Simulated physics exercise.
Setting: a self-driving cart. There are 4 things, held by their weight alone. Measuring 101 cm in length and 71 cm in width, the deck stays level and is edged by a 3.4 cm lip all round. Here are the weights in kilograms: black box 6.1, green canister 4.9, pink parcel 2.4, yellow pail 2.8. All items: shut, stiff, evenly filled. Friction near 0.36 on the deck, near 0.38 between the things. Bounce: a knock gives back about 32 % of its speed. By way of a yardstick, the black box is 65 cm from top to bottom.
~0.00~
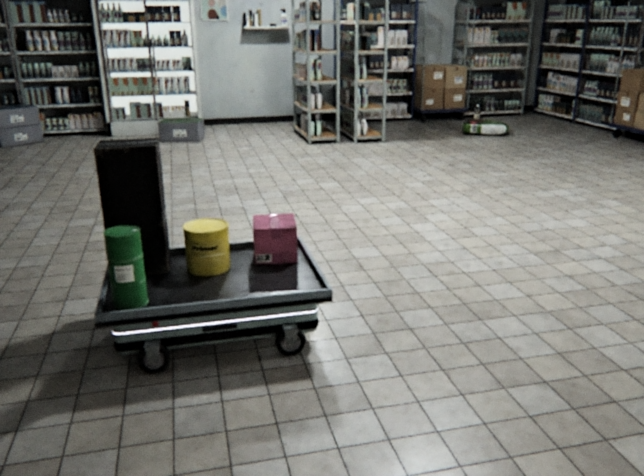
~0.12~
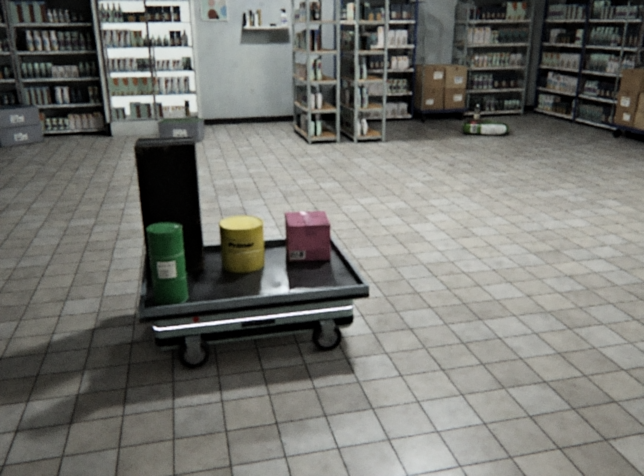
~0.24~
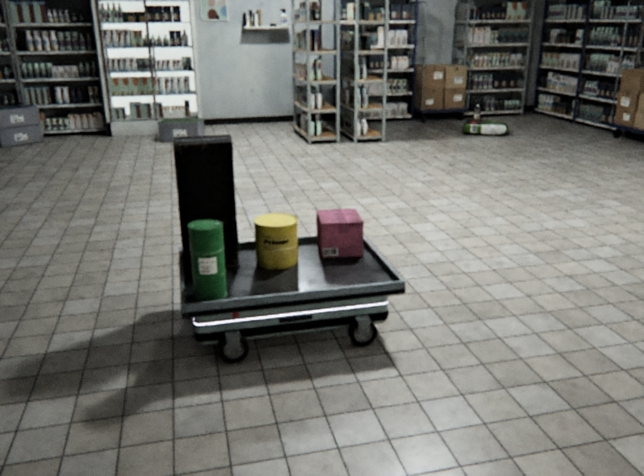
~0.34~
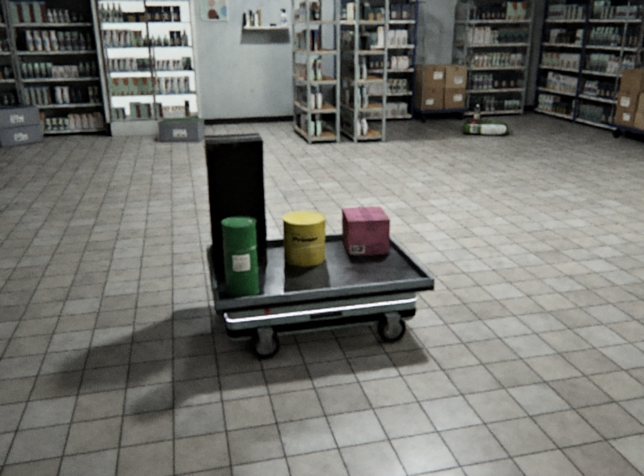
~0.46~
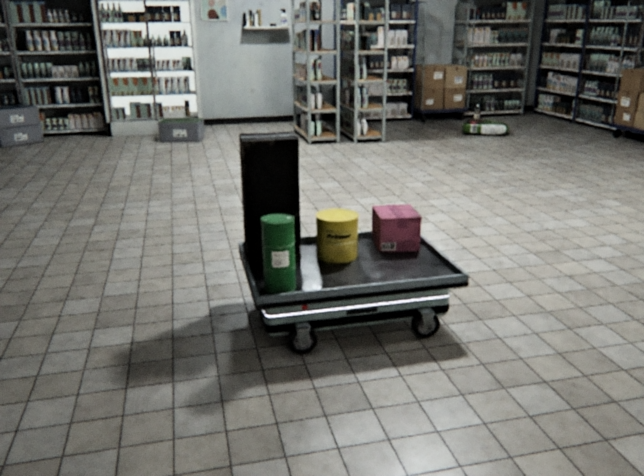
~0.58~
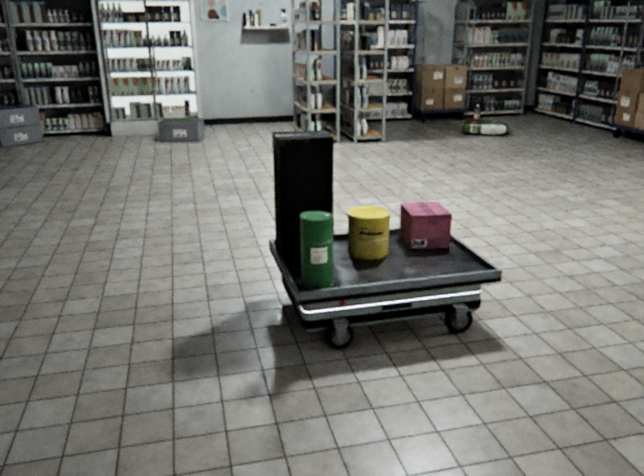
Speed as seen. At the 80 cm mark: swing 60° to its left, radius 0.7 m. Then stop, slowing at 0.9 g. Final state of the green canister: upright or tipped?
Tipped.
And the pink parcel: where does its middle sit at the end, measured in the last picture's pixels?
About (462, 179).
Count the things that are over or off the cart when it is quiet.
I make it 1.
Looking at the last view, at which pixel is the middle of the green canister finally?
It stops at about (454, 196).
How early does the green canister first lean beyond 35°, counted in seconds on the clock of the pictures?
Around 1.4 s on the clock.
By 0.98 s, cart 147 cm along, turned 43°; green canister 3 cm from its spot near (446, 227); pink parcel 32 cm from its spot; yellow pail 8 cm from its spot.
By 1.38 s, cart 196 cm along, turned 60°; green canister tilted 29° near (472, 191); pink parcel 37 cm from its spot; yellow pail 13 cm from its spot.
When it is over (2.5 s), lying over on the cart, green canister; not toppled but over 10 cm from the start, black box, pink parcel and yellow pail. In the last view, green canister near (454, 196).
